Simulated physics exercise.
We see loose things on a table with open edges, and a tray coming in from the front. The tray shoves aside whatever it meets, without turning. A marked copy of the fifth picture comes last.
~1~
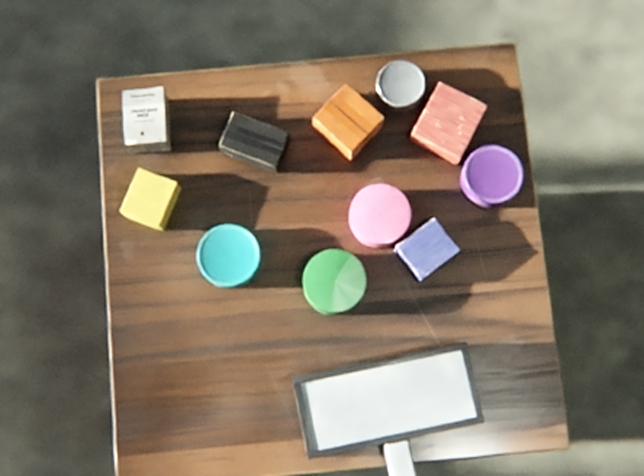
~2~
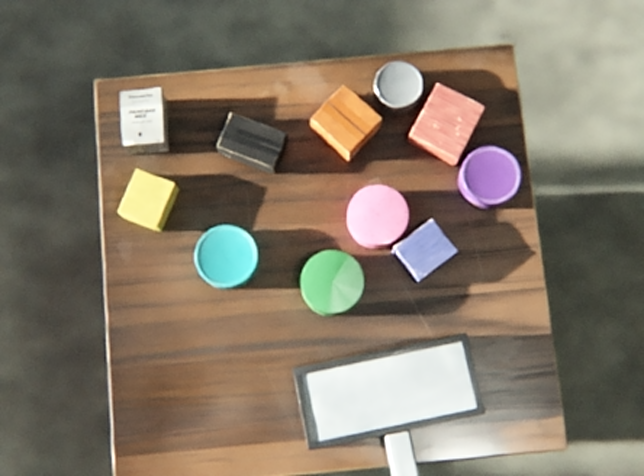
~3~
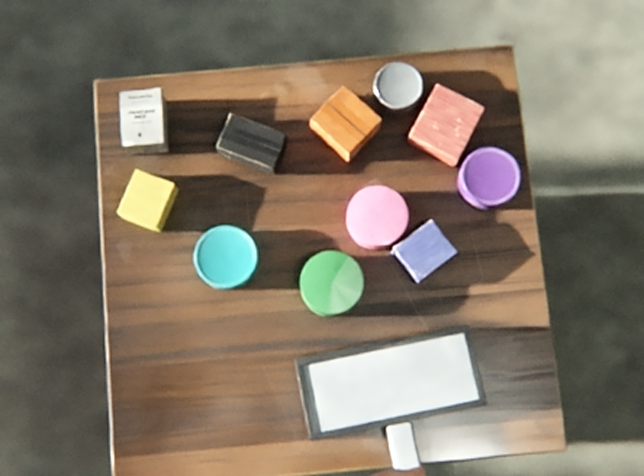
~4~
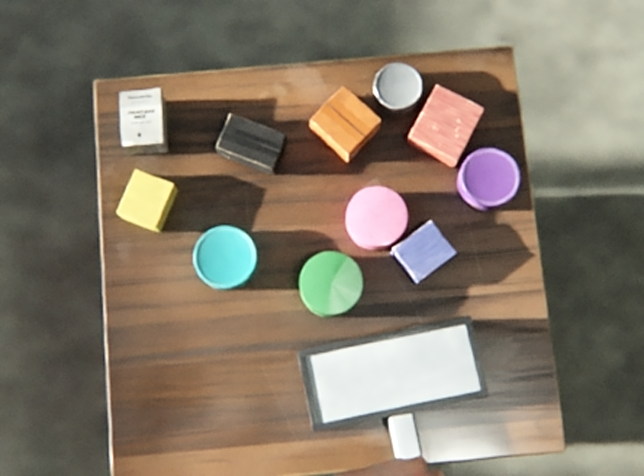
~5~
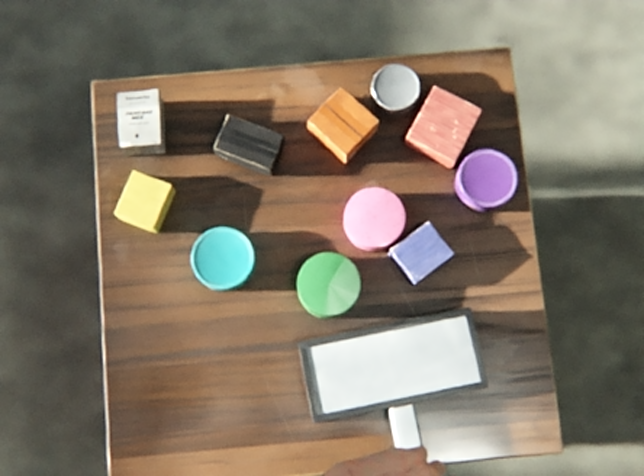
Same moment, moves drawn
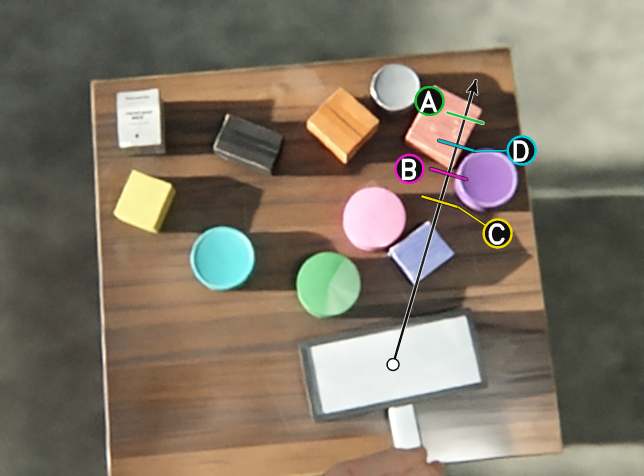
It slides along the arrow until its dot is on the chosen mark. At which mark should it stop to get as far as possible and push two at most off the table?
The farthest such stop is A.
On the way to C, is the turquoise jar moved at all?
By then, no.
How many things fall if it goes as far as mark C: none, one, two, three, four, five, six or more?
By then, none.
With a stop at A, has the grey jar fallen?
By then, yes.
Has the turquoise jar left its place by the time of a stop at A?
No.
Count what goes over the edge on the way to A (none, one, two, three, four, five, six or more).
In all, two.
On the marked copy, A at (465, 117); B at (449, 174); C at (440, 202); D at (457, 146); the arrow from (393, 365) to (476, 81); the white dot at (393, 365).
Taking A. A third of the way, tray (419, 274); blue block (420, 202); pink pot (369, 189).
Two thirds of the way, tray (445, 186); grey jar (383, 76); red block (441, 75).
When it is over, tray (463, 122); grey jar over the edge; red block over the edge; two fallen.
As for the rest, B is within the limit but short; C is within the limit but short; D is within the limit but short.
